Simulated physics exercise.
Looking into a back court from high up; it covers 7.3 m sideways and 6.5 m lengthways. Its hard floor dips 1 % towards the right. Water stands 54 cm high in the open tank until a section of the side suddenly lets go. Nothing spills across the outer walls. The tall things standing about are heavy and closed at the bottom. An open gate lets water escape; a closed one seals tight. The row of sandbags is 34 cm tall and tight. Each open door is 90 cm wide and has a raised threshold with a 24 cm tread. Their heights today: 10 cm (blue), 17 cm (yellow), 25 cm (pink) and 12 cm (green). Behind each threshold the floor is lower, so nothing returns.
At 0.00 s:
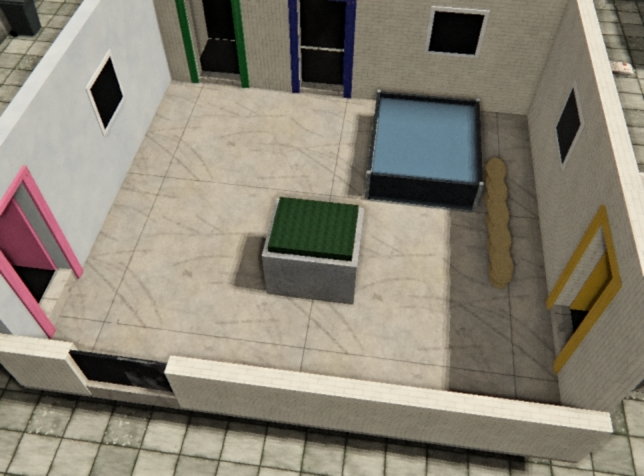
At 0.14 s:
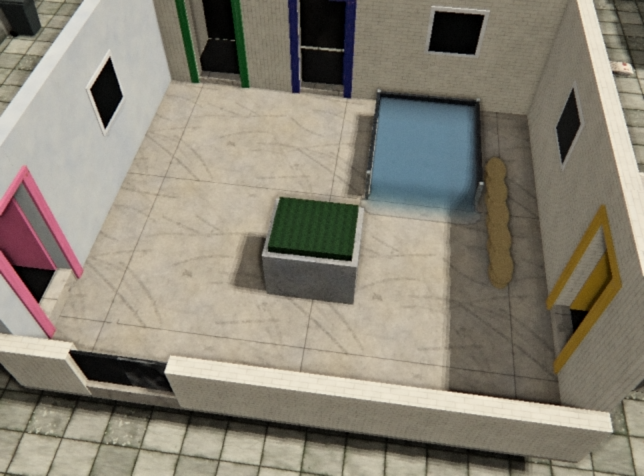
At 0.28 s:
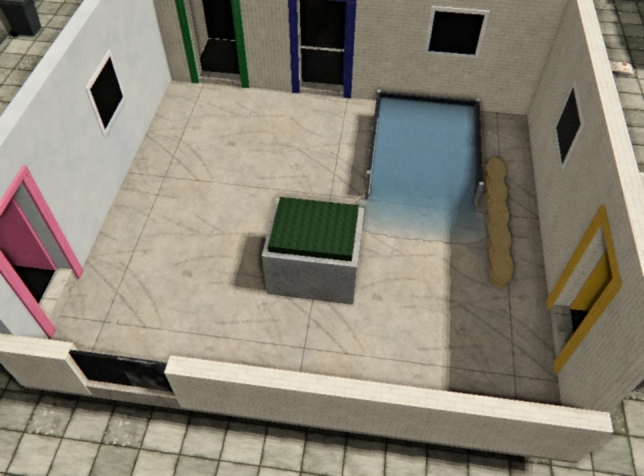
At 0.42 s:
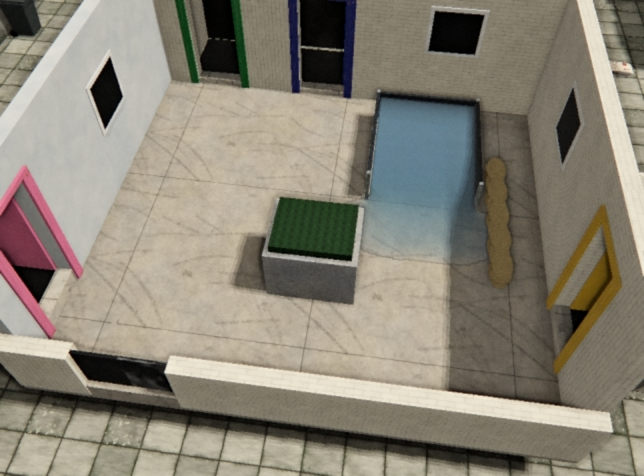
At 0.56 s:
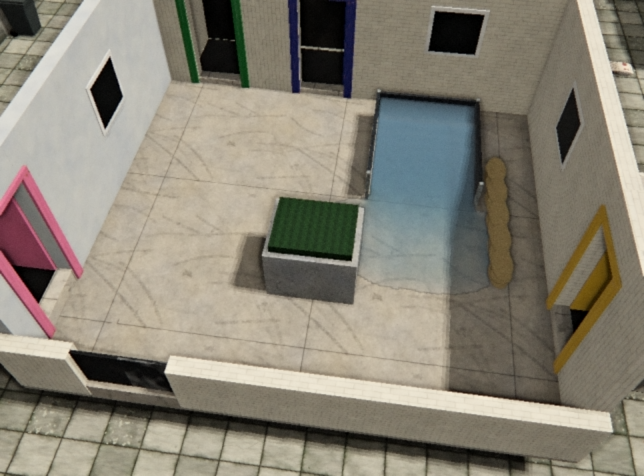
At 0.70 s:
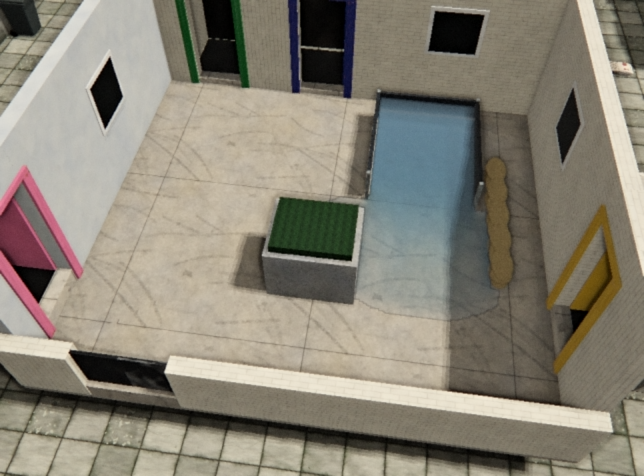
At the start, a blue tank of still water stands against the back wall of a walled court, near a green-topped block and several coloured doorways. Its front side opens and water pours onto the pale floor, then spreads forward in a thin, rounded sheet past the block's right side.
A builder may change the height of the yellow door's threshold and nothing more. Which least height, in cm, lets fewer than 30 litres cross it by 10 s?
Some 9.5 cm above the ground.
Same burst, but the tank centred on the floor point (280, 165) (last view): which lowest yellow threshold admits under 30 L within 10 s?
About 7.5 cm.
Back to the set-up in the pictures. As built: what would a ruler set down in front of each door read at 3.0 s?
Depths in cm: Blue 0, yellow 10, pink 0, green 0.
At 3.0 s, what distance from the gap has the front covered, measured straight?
About 5.2 m.
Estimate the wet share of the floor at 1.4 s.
Some 25 per cent of it.
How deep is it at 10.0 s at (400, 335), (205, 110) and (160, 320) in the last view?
About 6, 3 and 6 cm.
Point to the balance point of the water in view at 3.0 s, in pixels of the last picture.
Around (415, 280).
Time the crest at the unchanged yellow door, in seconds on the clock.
Around 5.0 s.
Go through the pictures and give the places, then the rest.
In the first frame, still water, 54 cm deep, in the open tank at (426, 138); the yellow door at (576, 300) is dry.
In the second frame, the gap is at (421, 194), the front 0.3 m out at (369, 209); the back of the open tank holds 54 cm.
In the third frame, the front is at (371, 228), 0.7 m from the gap at (421, 196); 1.4 m2 of floor is wet, 54 cm left at the back.
In the fourth frame, water pours out at (421, 197) and has run 1.2 m, to (387, 253); about 8 cm deep outside, 54 cm at the back.
In the fifth frame, water pours out at (421, 197) and has run 1.7 m, to (380, 280); about 7 cm deep outside, 53 cm at the back.
In the sixth frame, the front is at (386, 307), 2.2 m from the gap at (421, 197); 4.8 m2 of floor is wet, 49 cm left at the back; the yellow door at (576, 300), 3.1 m from the gap, is still 1.0 m from the nearest water.
After 1.4 s water covers 25 % of the floor, deepest (23 cm) near (429, 213); it has not reached the yellow door.
After 3.0 s water covers 40 % of the floor, deepest (34 cm) near (558, 434); 10 cm at the yellow door, 0 litres in over its 17 cm threshold.
After 10.0 s water covers 95 % of the floor, deepest (12 cm) near (524, 121); 8 cm at the yellow door, 0 litres in over its 17 cm threshold.
At the yellow door as built, the water arrived by 2.4 s and peaked near 15 cm at 4.8 s.
With a threshold of 8.5 cm, 40 litres would have come in within the 10 s; with 11.5 cm, 11 litres. So under 30 litres takes about 9.5 cm.
